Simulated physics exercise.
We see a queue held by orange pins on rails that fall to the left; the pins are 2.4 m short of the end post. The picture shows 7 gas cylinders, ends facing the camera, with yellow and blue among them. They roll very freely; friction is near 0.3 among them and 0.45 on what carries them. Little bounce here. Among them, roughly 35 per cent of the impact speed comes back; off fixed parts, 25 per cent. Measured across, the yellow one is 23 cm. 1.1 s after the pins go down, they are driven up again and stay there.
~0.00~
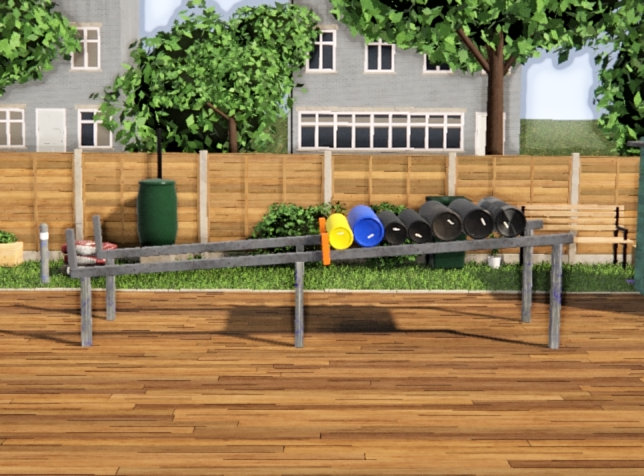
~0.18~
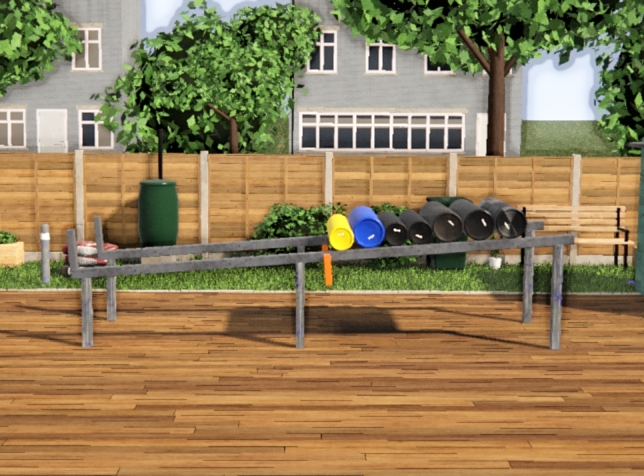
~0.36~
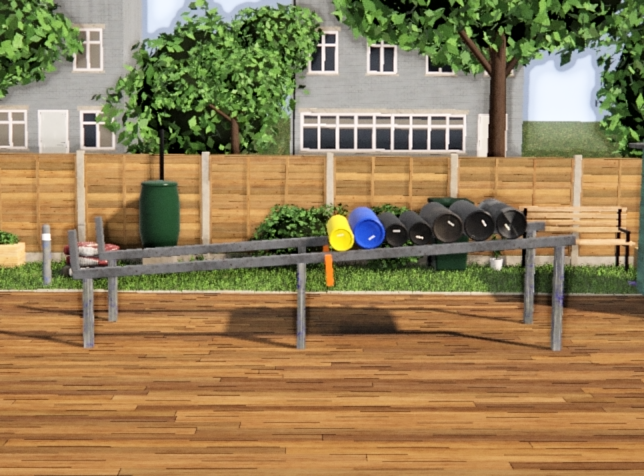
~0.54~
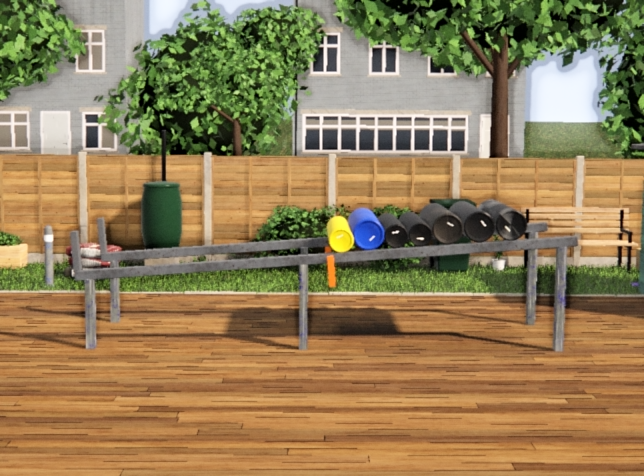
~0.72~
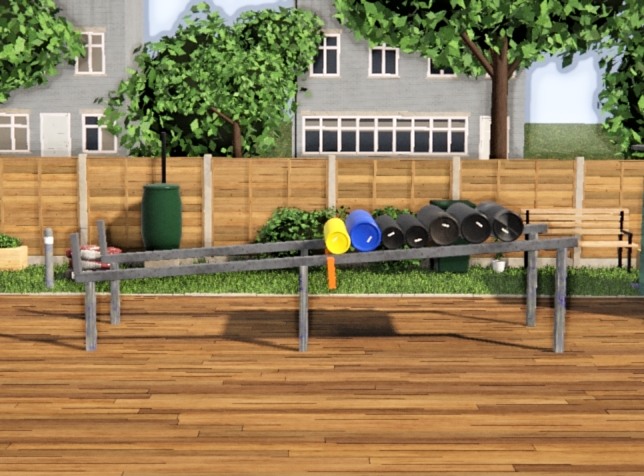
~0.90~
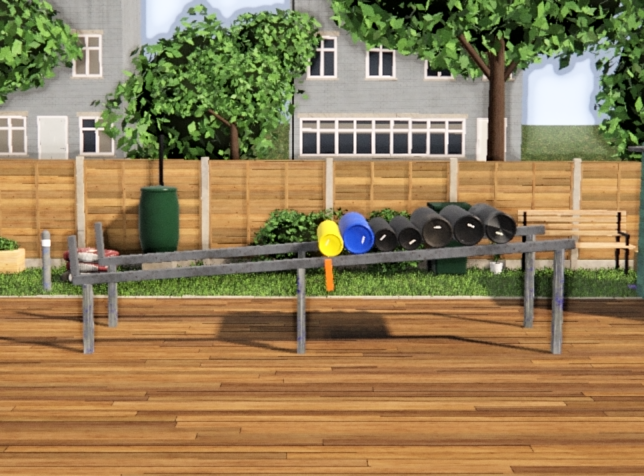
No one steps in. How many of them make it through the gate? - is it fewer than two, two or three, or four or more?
It comes to fewer than two of them.
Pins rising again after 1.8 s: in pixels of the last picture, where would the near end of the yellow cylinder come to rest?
Around pixel (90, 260).
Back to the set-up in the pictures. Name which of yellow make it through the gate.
Here yellow makes it out.
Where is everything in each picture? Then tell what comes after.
The first picture shows yellow at (341, 238), blue at (368, 232); pins up; the rack falls 4°.
The second picture shows yellow at (342, 239), blue at (369, 233); pins down.
The third picture shows yellow at (342, 239), blue at (369, 234); pins down.
The fourth picture shows yellow at (341, 241), blue at (369, 235); pins down; the first has rolled 5 cm.
The fifth picture shows yellow at (338, 242), blue at (365, 237); pins down; the first has rolled 5 cm.
The sixth picture shows yellow at (331, 245), blue at (358, 239); pins down; the first has rolled 10 cm.
After 1.1 s, yellow is on the rails, 5 cm below the pins, rolling left; blue is on the rails, 25 cm above the pins, rolling left; 1 through so far.
After 1.2 s, yellow is on the rails, 5 cm below the pins, rolling left; blue is on the rails, 20 cm above the pins, rolling left; 1 through so far.
After 1.3 s, yellow is in the air, 15 cm below the pins, rolling left; blue is in the air, 20 cm above the pins; 1 through so far.
After 1.4 s, yellow is in the air, 20 cm below the pins, rolling left; blue is on the rails, 20 cm above the pins; 1 through so far.
At rest (3.9 s), yellow is on the rails, 225 cm below the pins; blue is on the rails, 20 cm above the pins; 1 through so far.
